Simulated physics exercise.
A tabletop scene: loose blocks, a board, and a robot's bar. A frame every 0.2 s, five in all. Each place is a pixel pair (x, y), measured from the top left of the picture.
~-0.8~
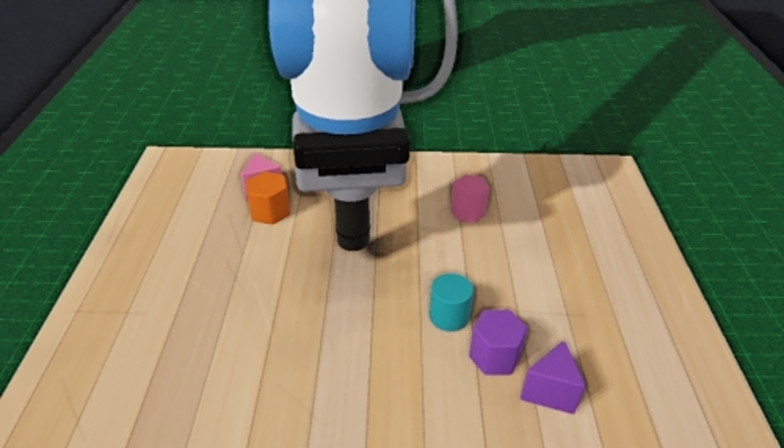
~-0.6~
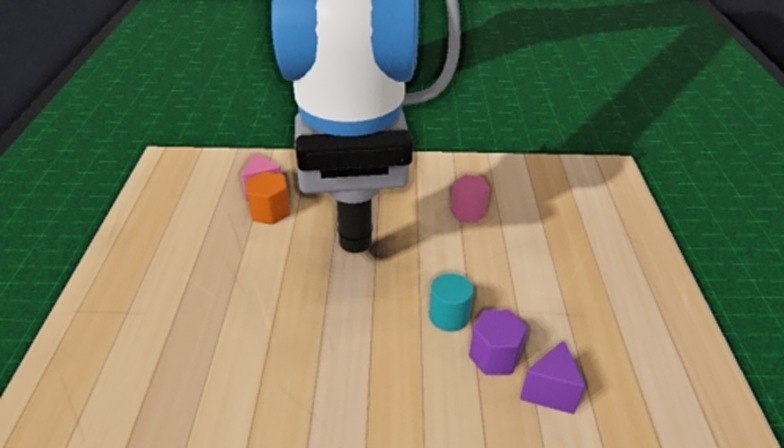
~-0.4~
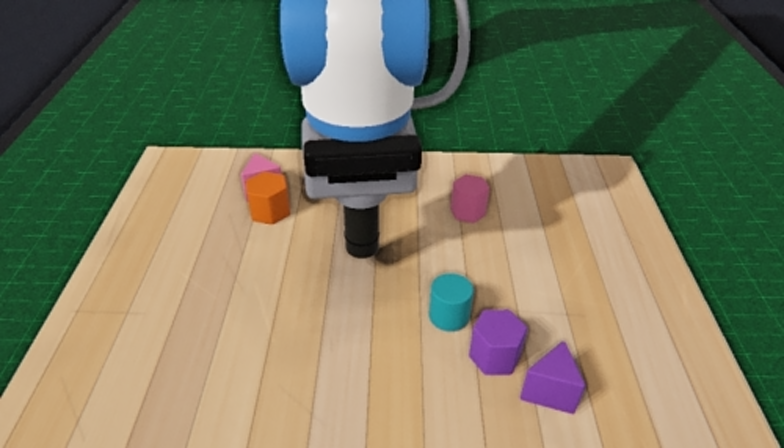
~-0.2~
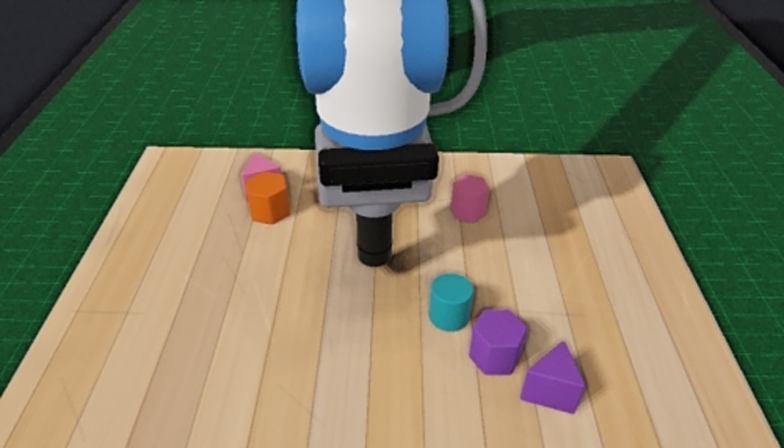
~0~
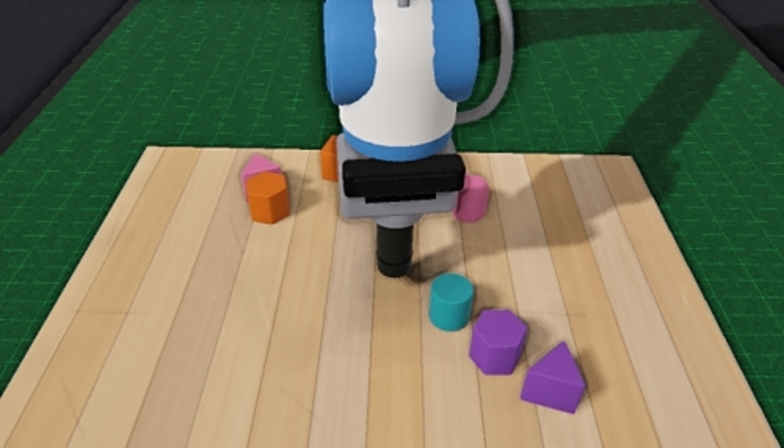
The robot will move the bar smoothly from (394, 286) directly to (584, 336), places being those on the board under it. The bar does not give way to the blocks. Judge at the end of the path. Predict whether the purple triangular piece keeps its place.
At the end, its place is the same.
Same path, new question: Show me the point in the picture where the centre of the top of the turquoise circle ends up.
Just about (495, 313).
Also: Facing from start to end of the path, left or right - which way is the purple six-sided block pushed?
Right-hand side.
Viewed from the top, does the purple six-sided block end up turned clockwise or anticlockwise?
Looking from above, the answer is counterclockwise.
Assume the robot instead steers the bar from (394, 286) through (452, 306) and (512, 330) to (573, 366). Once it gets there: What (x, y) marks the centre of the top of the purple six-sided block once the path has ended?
Its top middle is near (517, 383).
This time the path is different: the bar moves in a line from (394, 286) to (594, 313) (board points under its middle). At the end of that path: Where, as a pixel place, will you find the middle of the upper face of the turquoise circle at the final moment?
I predict (476, 297).
On the path given first. One third of the way, bar at (457, 283); turquoise circle at (475, 301); purple six-sided block at (506, 334).
Two thirds of the way, bar at (522, 300); turquoise circle at (495, 313); purple six-sided block at (509, 353), turned 30° anticlockwise.
At the end, bar at (590, 317); turquoise circle at (495, 313); purple six-sided block at (509, 353), turned 30° anticlockwise; purple triangular piece in place.
